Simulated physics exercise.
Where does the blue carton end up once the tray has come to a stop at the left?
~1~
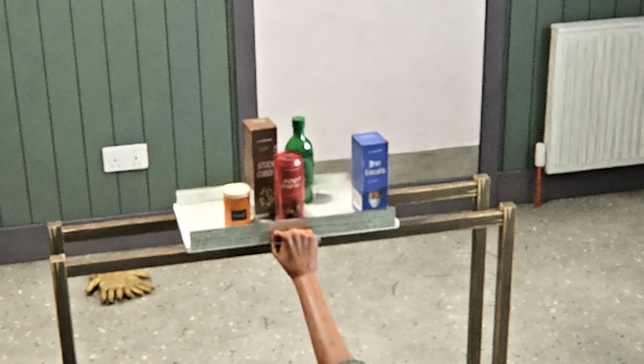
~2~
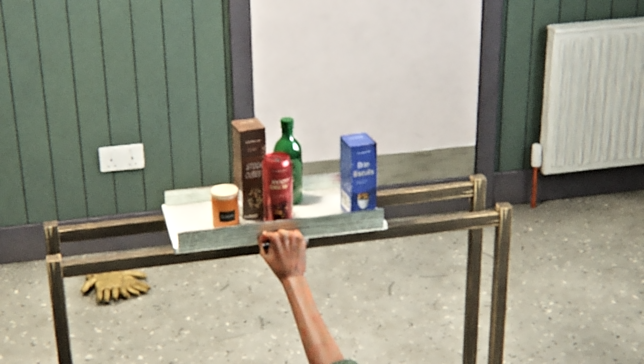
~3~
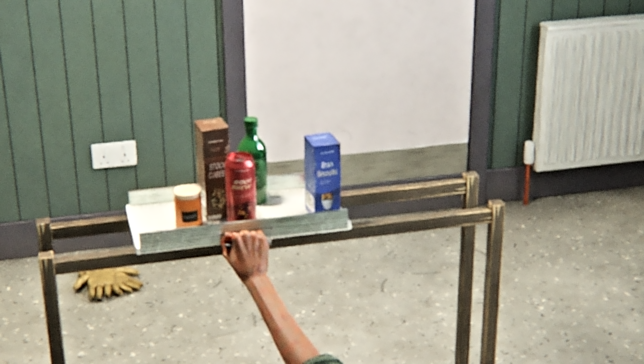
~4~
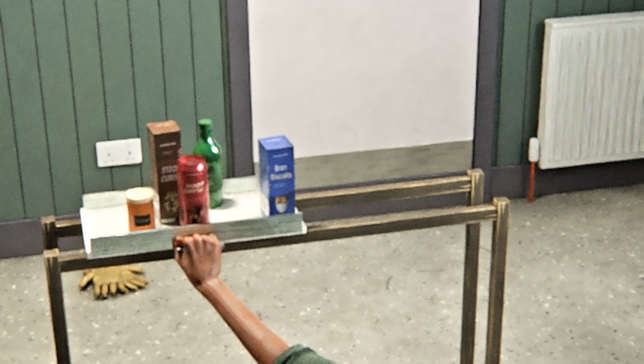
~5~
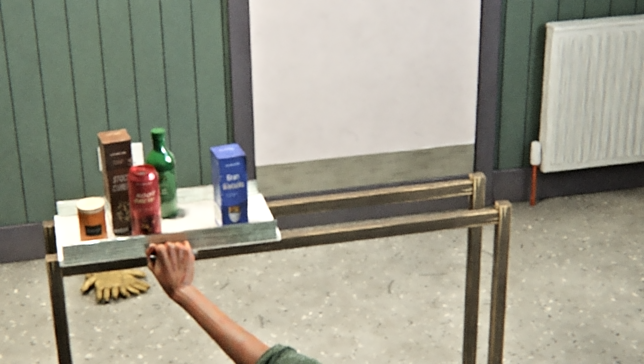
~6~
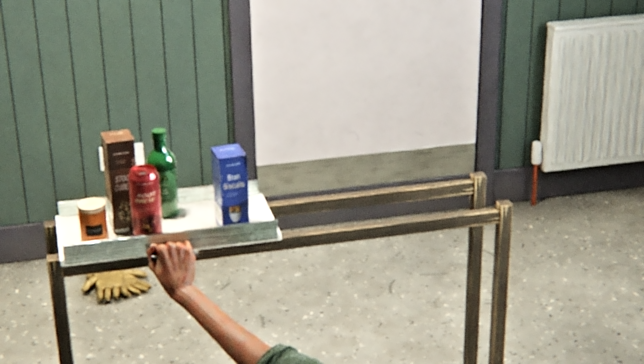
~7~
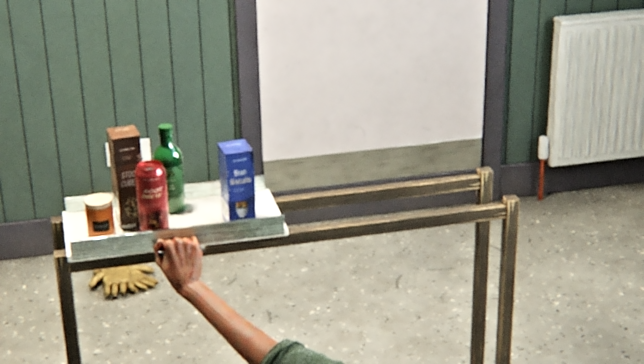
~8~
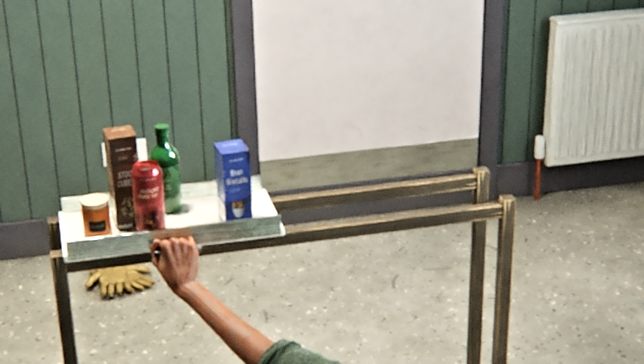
The blue carton stays on the tray, still standing upright near its right-hand end.
